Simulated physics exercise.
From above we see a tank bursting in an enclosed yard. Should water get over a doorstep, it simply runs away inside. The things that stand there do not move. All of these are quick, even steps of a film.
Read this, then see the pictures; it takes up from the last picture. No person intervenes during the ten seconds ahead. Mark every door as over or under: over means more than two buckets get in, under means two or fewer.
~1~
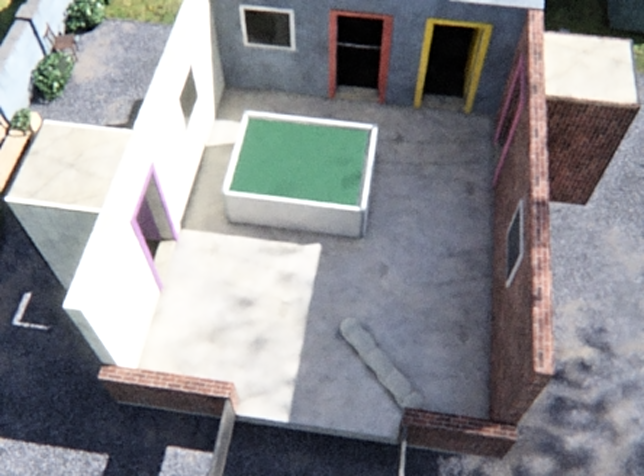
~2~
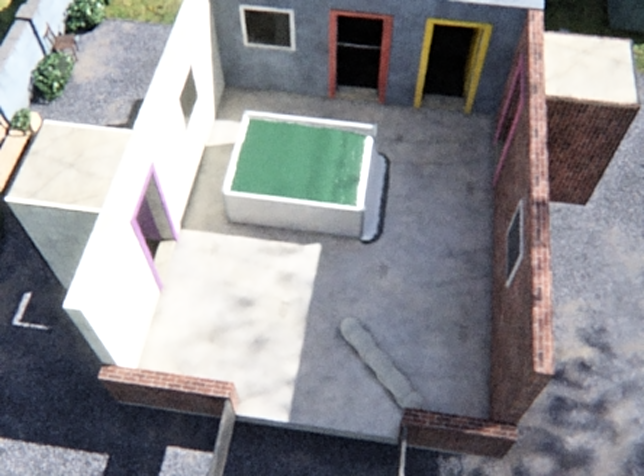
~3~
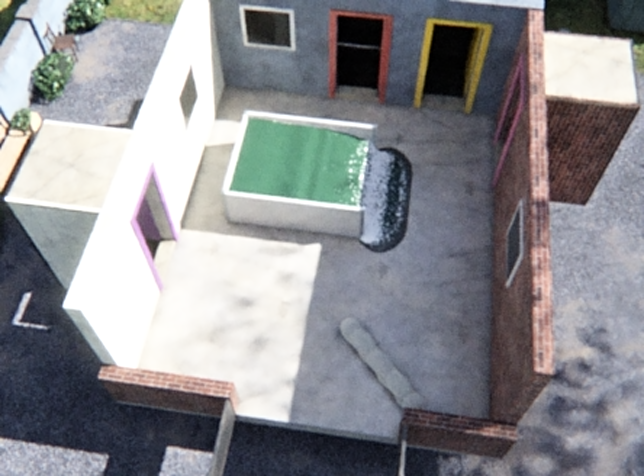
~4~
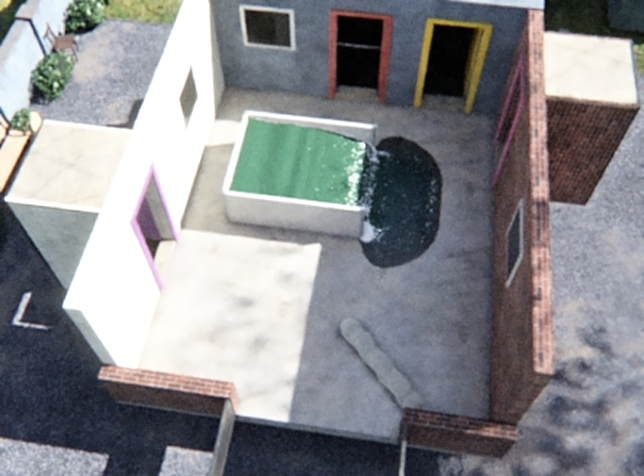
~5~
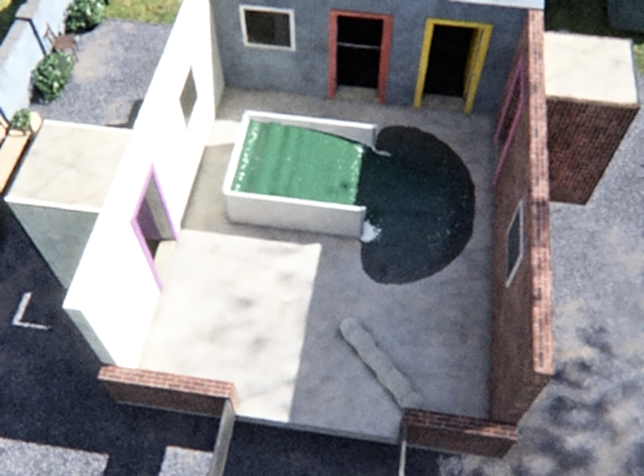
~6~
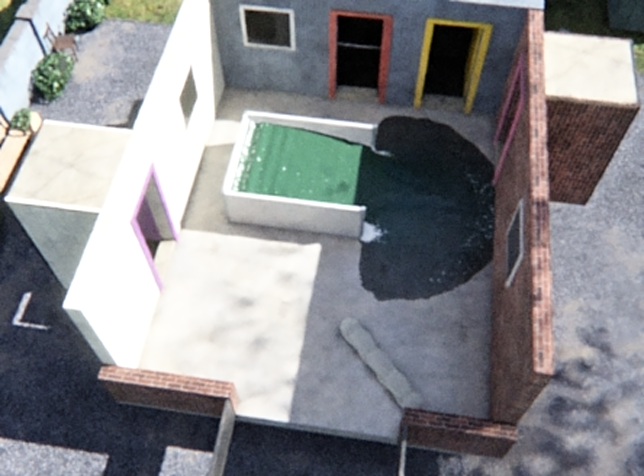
Red door - under; purple door - over; yellow door - over; pink door - over.
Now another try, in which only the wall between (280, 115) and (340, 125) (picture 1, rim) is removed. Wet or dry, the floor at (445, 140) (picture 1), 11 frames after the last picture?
Answer: Awash.
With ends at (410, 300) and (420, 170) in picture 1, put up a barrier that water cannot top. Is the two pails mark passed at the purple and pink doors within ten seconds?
With the barrier in place, purple door remains below while pink door remains below.
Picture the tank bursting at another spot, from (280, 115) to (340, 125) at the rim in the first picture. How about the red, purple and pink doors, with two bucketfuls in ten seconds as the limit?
Door by door - red tops the limit, purple doesn't reach it, pink doesn't reach it.
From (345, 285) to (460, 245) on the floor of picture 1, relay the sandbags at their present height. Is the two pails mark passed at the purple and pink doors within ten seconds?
So, purple door holds the line; as for the pink door, it exceeds the limit.
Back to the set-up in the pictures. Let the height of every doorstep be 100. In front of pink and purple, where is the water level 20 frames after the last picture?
Readings, in sequence: 140 percent and 0 percent.
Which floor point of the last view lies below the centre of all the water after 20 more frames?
Roughly (408, 221).
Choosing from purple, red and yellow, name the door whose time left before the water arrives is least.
It's the yellow door.
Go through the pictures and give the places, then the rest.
Still water in the water tank at (302, 161), in the first frame.
Water pours out at (366, 185) and has run to (364, 240), in the second frame.
The front is at (380, 248), out from the gap at (366, 187), in the third frame.
Water pours out at (366, 188) and has run to (413, 255), in the fourth frame.
Water pours out at (366, 188) and has run to (466, 236), in the fifth frame.
Water pours out at (366, 189) and has run to (493, 251), in the sixth frame.
A moment on, water covers 30 % of the floor; the red door not reached, the purple door not reached, the yellow door wet at the sill, nothing in, the pink door over two buckets in.
Next, water covers 35 % of the floor; the red door not reached, the purple door not reached, the yellow door under two buckets in, the pink door far over two buckets in.
Then, water covers 60 % of the floor; the red door wet at the sill, nothing in, the purple door not reached, the yellow door over two buckets in, the pink door far over two buckets in.
Later, water covers 90 % of the floor; the red door wet at the sill, nothing in, the purple door wet at the sill, nothing in, the yellow door over two buckets in, the pink door far over two buckets in.
In the end, water covers 95 % of the floor; the red door wet at the sill, nothing in, the purple door over two buckets in, the yellow door over two buckets in, the pink door far over two buckets in.
